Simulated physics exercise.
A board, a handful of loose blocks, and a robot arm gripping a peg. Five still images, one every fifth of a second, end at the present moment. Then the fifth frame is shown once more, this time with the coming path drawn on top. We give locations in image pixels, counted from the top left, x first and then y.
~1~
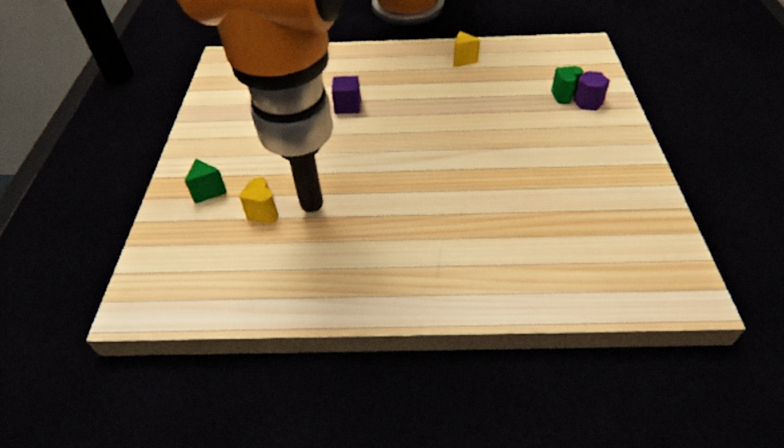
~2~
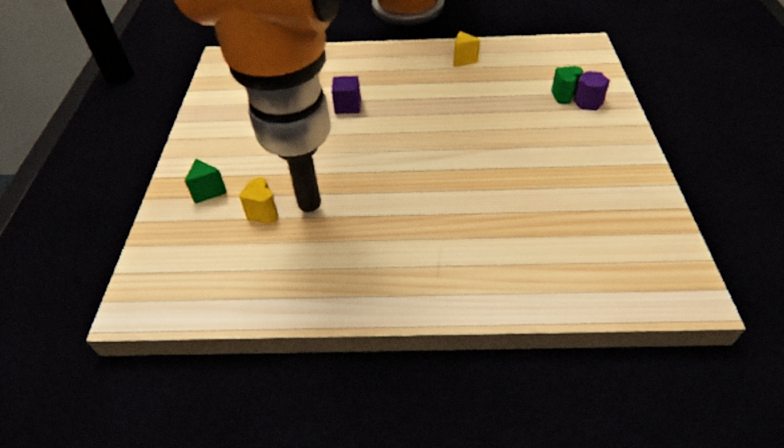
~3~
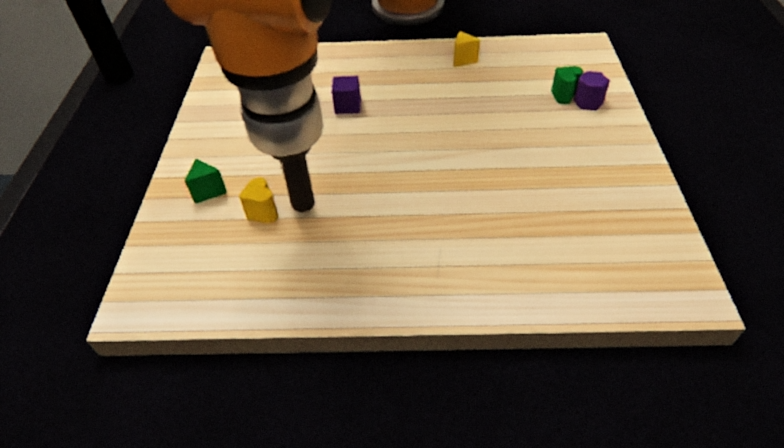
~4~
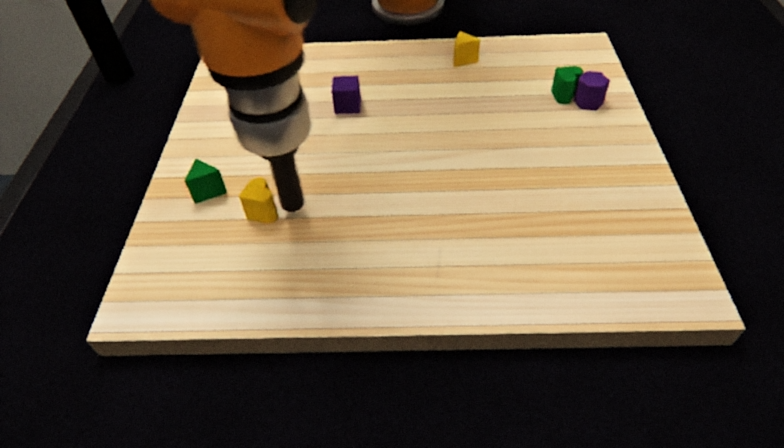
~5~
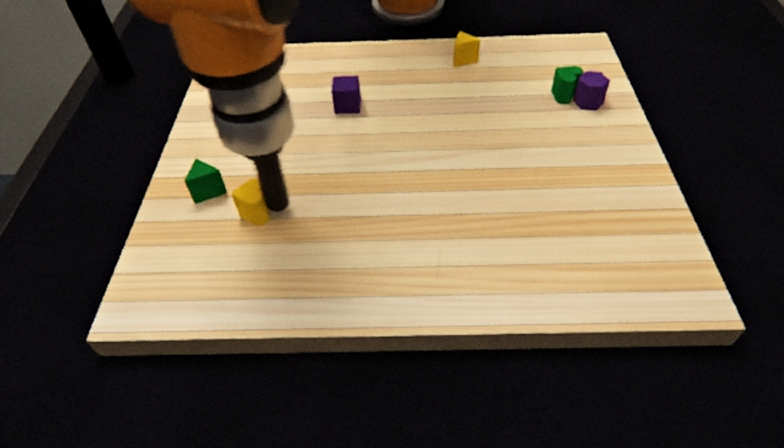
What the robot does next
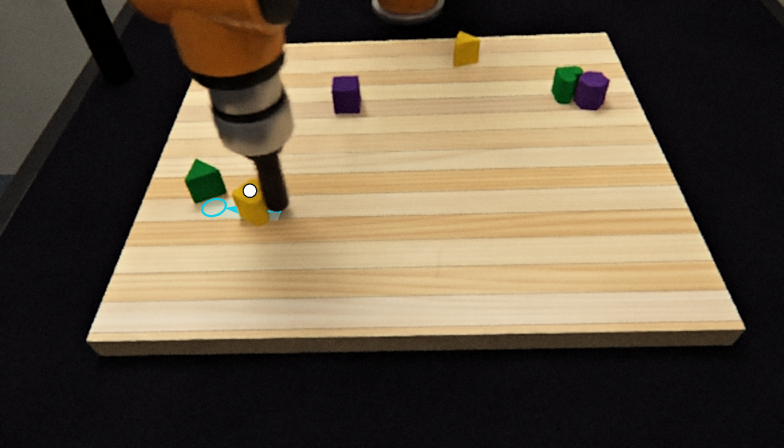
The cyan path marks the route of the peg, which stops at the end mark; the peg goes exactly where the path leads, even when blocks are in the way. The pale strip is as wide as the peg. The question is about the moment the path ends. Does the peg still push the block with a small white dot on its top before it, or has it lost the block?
It remains before the peg.
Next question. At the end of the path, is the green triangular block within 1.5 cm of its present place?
In short: Yes.
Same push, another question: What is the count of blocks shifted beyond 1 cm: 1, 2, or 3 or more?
Going by the path, one block will move.
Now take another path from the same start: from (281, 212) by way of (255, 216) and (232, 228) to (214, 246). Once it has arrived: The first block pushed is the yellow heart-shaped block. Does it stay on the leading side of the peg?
Answer: Slipped away.
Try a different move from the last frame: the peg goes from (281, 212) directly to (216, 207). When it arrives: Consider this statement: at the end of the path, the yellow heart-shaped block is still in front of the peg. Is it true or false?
That statement is accurate.
Path on the board, straight from (281, 212) to (214, 207); the dot is on the yellow heart-shaped block.
On the path given first. Halfway along, peg (244, 203); yellow heart-shaped block (215, 190).
At the end, peg (211, 200); green triangular block in place; yellow heart-shaped block (181, 190).
